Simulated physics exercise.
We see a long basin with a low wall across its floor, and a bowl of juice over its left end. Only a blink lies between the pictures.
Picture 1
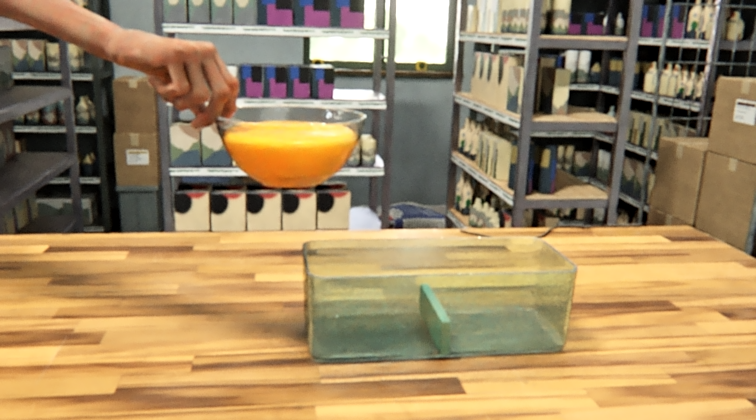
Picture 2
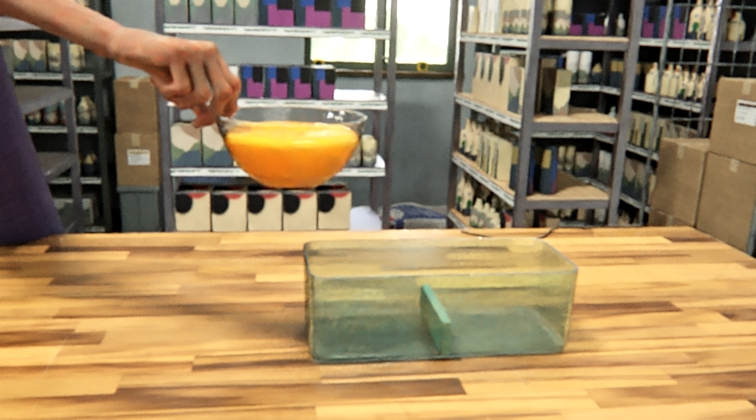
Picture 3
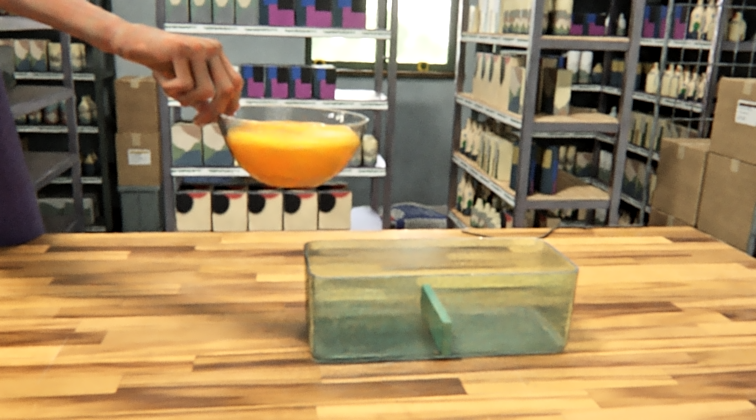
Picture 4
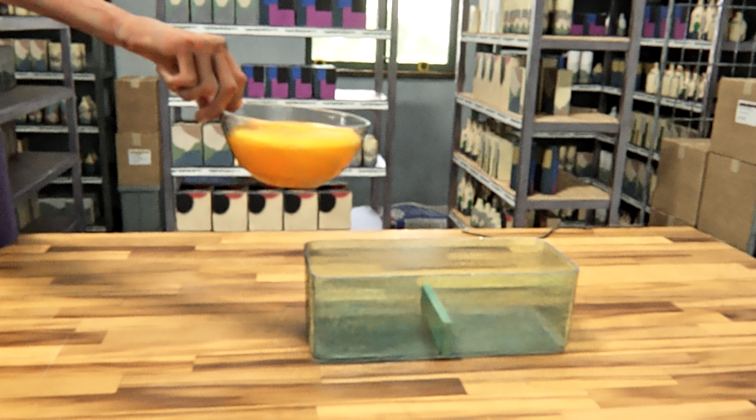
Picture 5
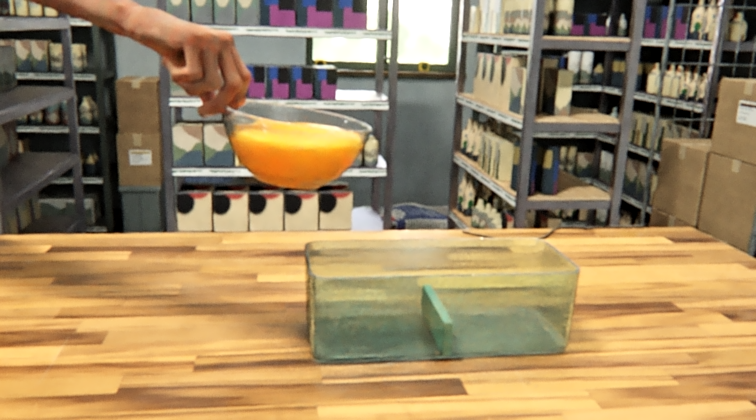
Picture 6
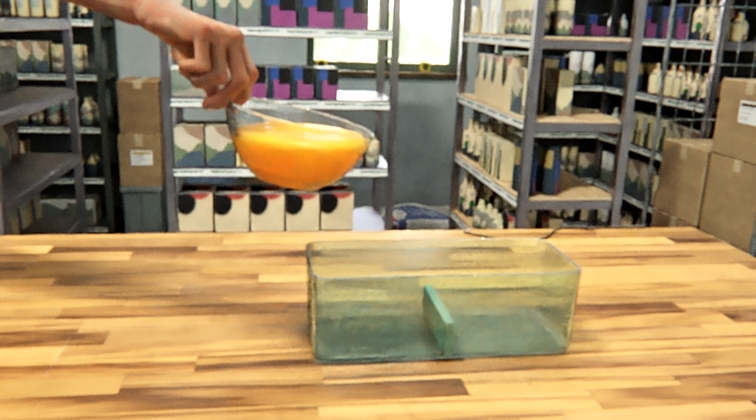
The footage shows a hand holding a glass bowl of orange juice above the left part of a long, clear basin with a low dividing wall, then gradually tilting the bowl slightly to the right while the basin stays still.
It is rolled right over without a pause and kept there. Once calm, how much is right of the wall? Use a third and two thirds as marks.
In the end under a third is right of the wall.
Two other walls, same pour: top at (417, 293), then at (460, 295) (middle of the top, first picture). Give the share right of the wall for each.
First some 25, then 5 per cent.
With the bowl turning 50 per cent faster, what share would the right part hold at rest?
Close to 15 per cent.
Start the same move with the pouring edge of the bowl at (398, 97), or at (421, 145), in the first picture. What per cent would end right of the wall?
Roughly 55 per cent, and 70 per cent.
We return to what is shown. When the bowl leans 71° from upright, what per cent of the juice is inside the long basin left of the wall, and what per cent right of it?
Near 25 on the left, 0 on the right.
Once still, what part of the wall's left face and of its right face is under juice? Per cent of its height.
The left part 70 per cent, the right part 10.
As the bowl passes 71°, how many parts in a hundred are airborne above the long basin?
About 40 per cent.
A moment on, the bowl is tipped part way and 38 per cent is still to pour, 24 is left of the wall and 0 right of it.
Next, the bowl is tipped right over and 0 per cent is still to pour, 91 is left of the wall and 3 right of it.
Then the bowl is tipped right over and 0 per cent is still to pour, 84 is left of the wall and 14 right of it.
Later the bowl is tipped right over and 0 per cent is still to pour, 84 is left of the wall and 14 right of it.
At rest 84 per cent lies left of the wall, 14 right of it and 2 outside.
